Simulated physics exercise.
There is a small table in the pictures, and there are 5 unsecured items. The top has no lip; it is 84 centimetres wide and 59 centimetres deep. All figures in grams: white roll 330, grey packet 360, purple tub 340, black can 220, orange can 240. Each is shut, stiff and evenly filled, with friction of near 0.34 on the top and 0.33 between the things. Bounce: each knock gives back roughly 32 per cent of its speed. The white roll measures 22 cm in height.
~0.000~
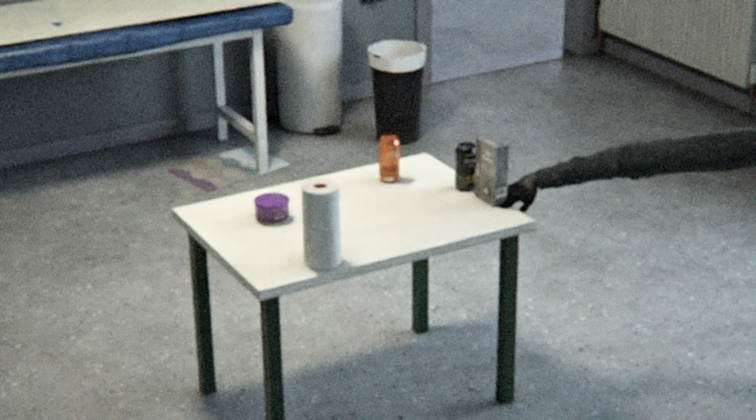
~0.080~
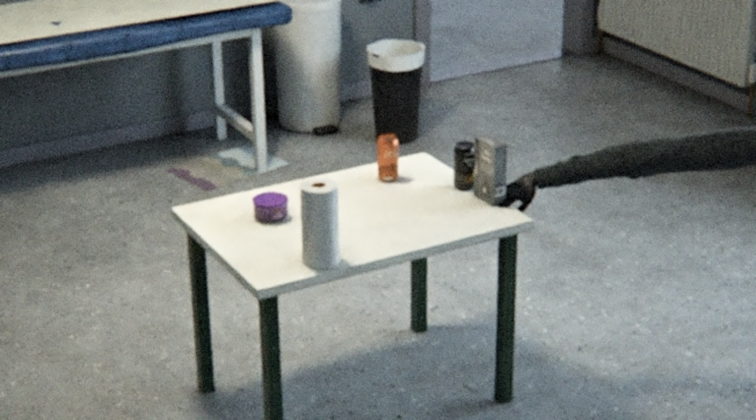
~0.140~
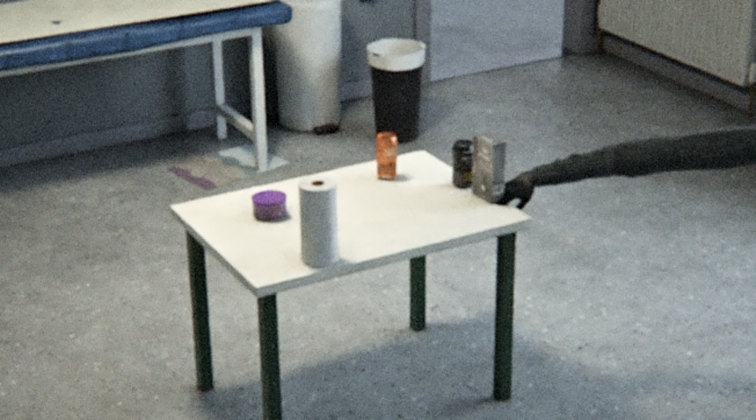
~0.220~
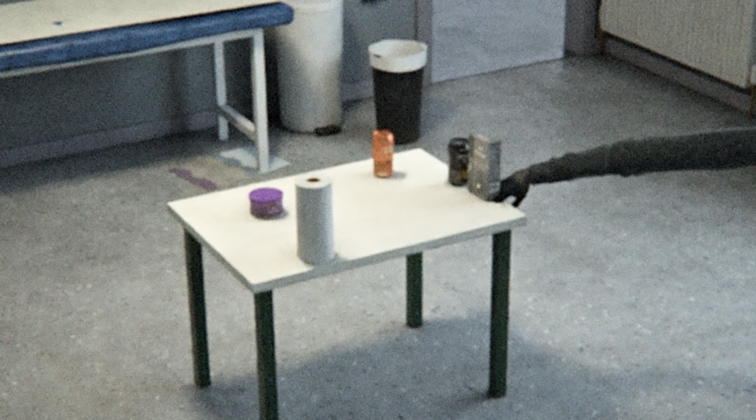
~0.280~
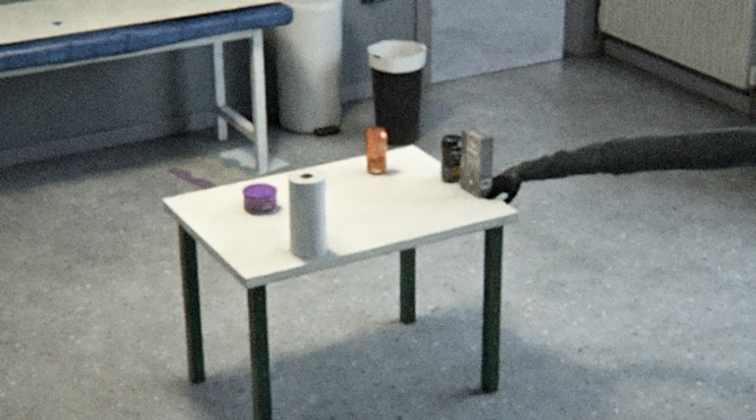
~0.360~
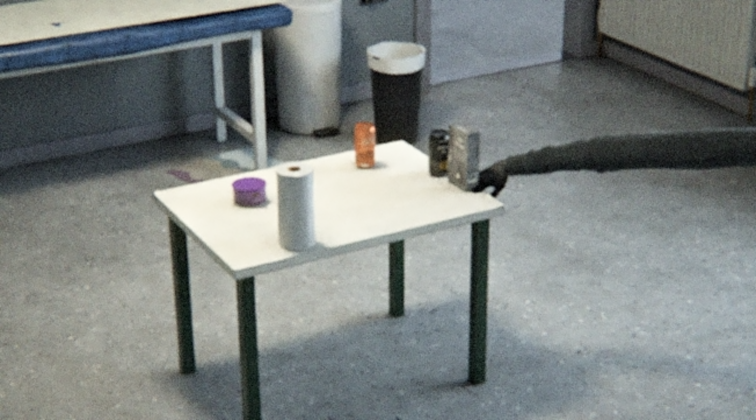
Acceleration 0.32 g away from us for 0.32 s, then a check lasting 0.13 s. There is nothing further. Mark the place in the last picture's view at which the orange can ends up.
(339, 129).
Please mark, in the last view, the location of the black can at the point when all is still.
Near (411, 136).
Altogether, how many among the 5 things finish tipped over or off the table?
My answer is 0.
Around 0.46 s, table shifted 22 cm; orange can shifted 2 cm near (351, 136); purple tub shifted 2 cm.
Around 0.56 s, table shifted 23 cm; orange can shifted 6 cm near (343, 131); grey packet shifted 6 cm; black can shifted 6 cm.
Around 0.66 s, table shifted 23 cm; orange can shifted 9 cm near (339, 128); black can shifted 9 cm; purple tub shifted 9 cm.
Finally (1.2 s), not toppled but over 5 cm from the start, white roll, grey packet, purple tub, black can and orange can. Final places as that camera would see them, orange can near (339, 129).
